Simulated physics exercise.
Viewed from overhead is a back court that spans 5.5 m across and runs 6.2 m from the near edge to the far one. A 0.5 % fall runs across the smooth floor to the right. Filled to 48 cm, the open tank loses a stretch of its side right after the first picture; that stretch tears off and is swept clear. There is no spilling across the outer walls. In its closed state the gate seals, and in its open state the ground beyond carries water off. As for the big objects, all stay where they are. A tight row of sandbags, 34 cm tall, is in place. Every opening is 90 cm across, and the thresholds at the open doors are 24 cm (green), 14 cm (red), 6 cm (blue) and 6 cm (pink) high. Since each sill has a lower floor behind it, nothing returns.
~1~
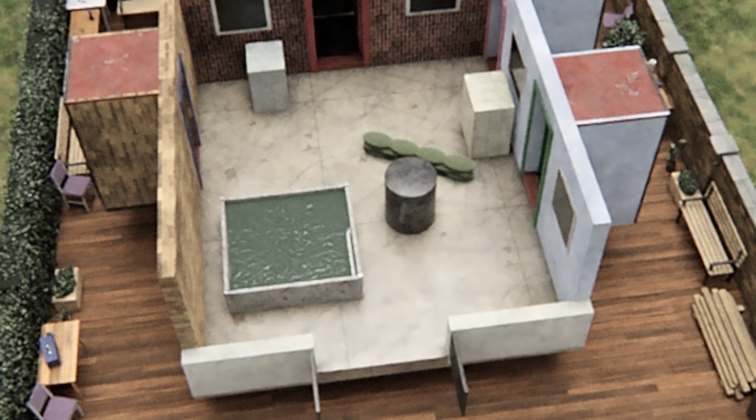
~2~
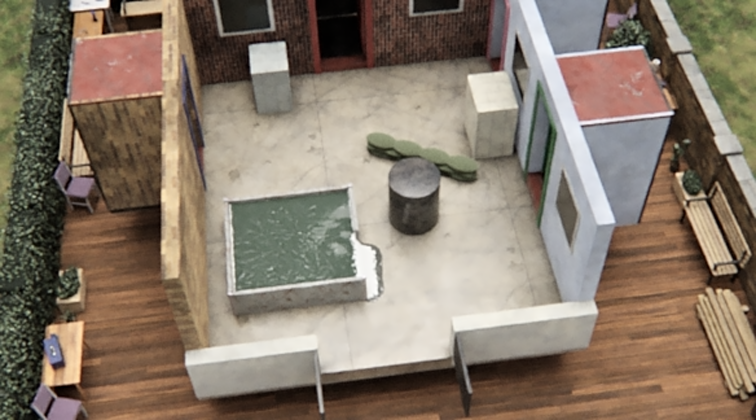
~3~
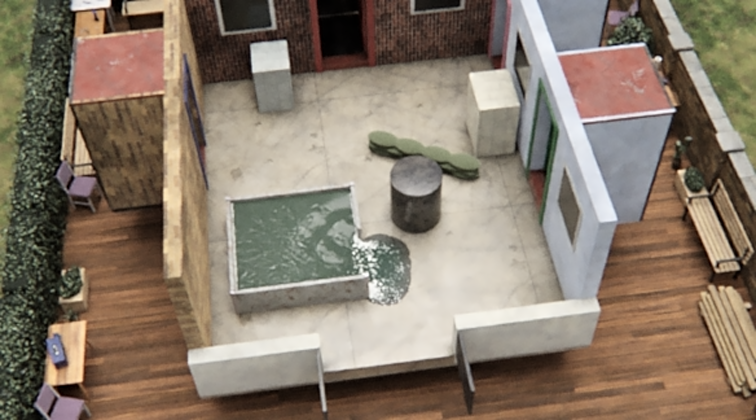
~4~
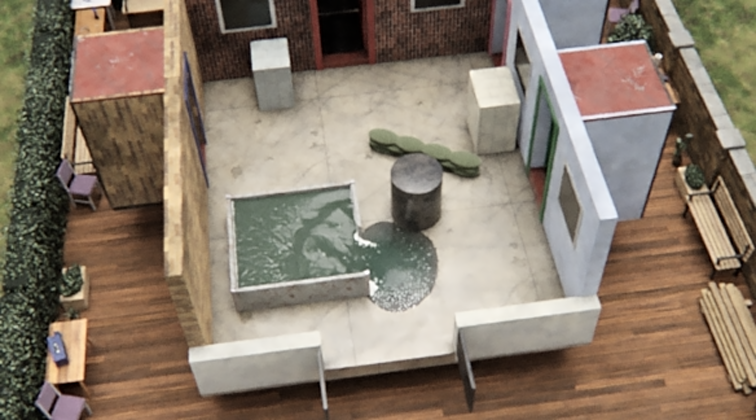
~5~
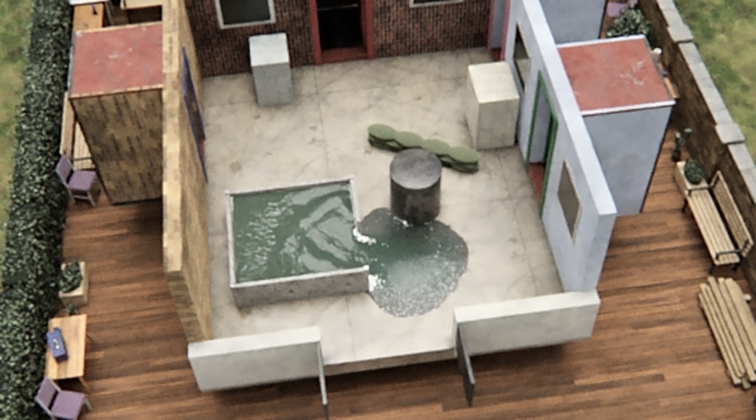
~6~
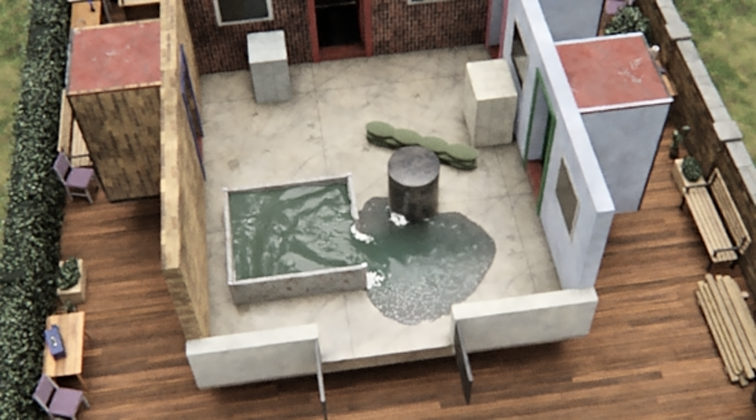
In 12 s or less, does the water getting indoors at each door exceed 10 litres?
Result: The green door never tops the limit, the red door never tops the limit, the blue door never tops the limit, the pink door never tops the limit.
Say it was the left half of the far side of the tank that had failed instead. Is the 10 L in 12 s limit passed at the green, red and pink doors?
So green stays lower, red stays lower, pink tops it.
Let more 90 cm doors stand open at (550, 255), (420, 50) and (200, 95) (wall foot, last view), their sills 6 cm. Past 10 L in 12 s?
In sequence the answers are more than that, less than that and less than that.
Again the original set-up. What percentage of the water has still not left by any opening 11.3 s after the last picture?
86 %.
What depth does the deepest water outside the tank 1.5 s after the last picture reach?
It tops out at some 32 cm.
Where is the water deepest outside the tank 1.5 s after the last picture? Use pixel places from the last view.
Near (548, 308).
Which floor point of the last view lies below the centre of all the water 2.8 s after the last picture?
Its balance point sits around (393, 248).
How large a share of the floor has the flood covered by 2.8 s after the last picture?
30 %.
Then, 0.7 s after the last picture water covers 25 % of the floor and is deepest (29 cm) near (365, 264); green door not reached, red door not reached, blue door not reached, pink door not reached.
Then, 1.5 s after the last picture water covers 25 % of the floor and is deepest (32 cm) near (548, 308); green door 15 cm at the sill, 0 L in, red door not reached, blue door not reached, pink door not reached.
Then, 2.8 s after the last picture water covers 30 % of the floor and is deepest (20 cm) near (553, 287); green door 15 cm at the sill, 0 L in, red door not reached, blue door not reached, pink door 2 cm at the sill, 0 L in.
Then, 6.3 s after the last picture water covers 55 % of the floor and is deepest (15 cm) near (545, 259); green door 14 cm at the sill, 0 L in, red door 5 cm at the sill, 0 L in, blue door not reached, pink door 3 cm at the sill, 0 L in.
Then, 11.3 s after the last picture water covers 90 % of the floor and is deepest (10 cm) near (562, 316); green door 8 cm at the sill, 0 L in, red door 3 cm at the sill, 0 L in, blue door 5 cm at the sill, 0 L in, pink door 4 cm at the sill, 0 L in.
